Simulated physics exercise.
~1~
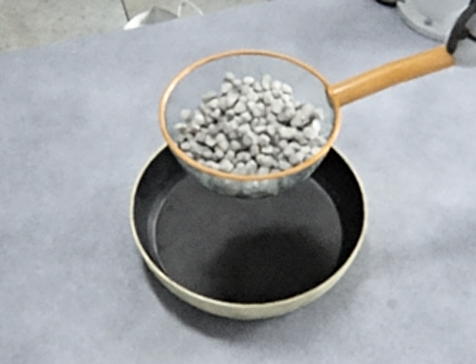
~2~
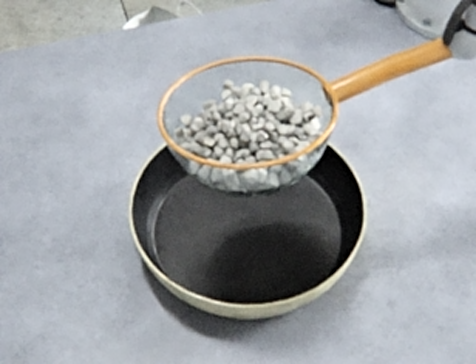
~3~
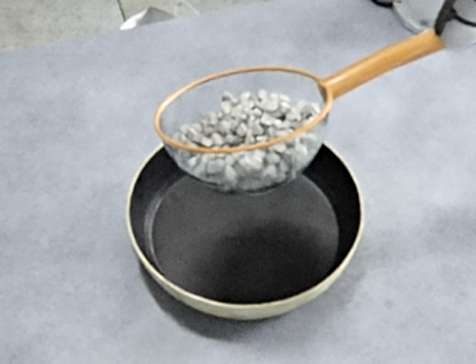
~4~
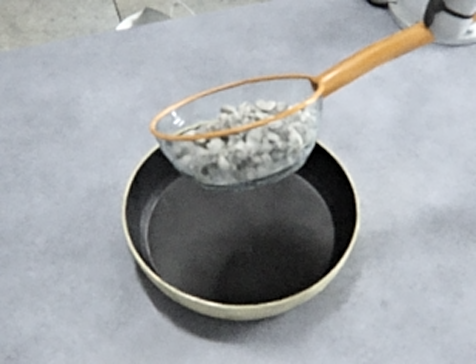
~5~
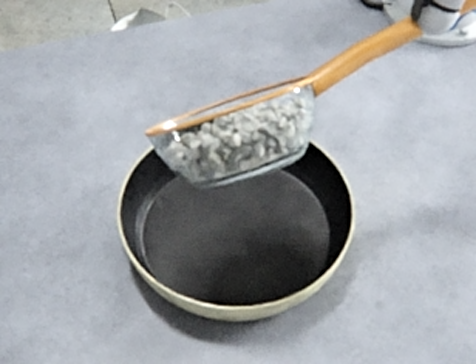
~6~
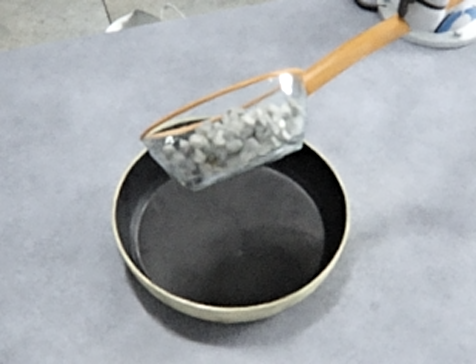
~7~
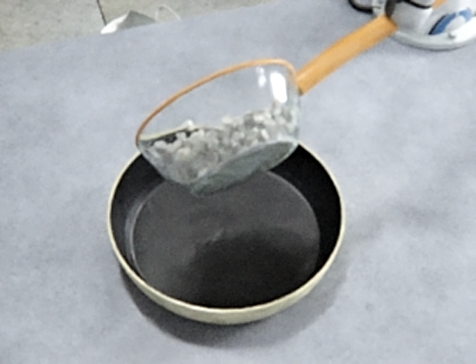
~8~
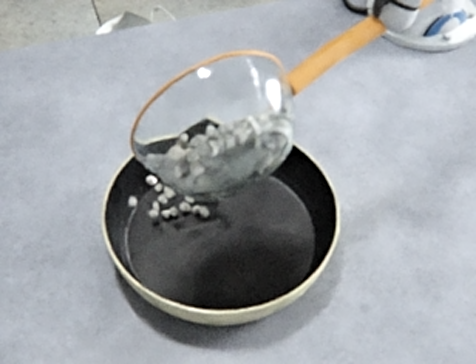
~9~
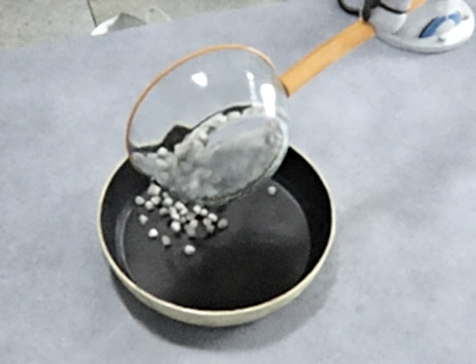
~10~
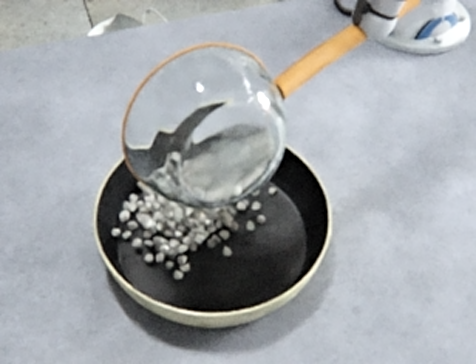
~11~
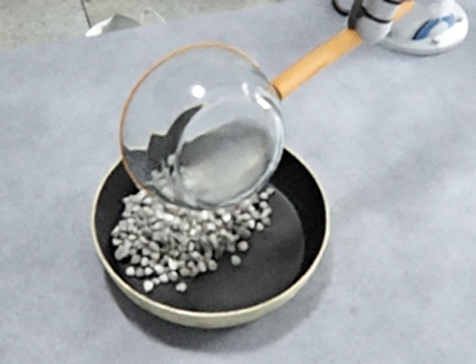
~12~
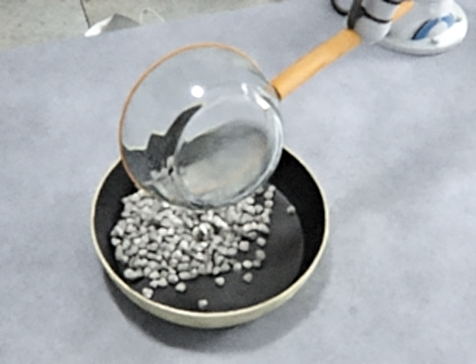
Robot arm tipping a clear ladle with an orange handle, pouring grey pellets into a dark round pan until the ladle empties.
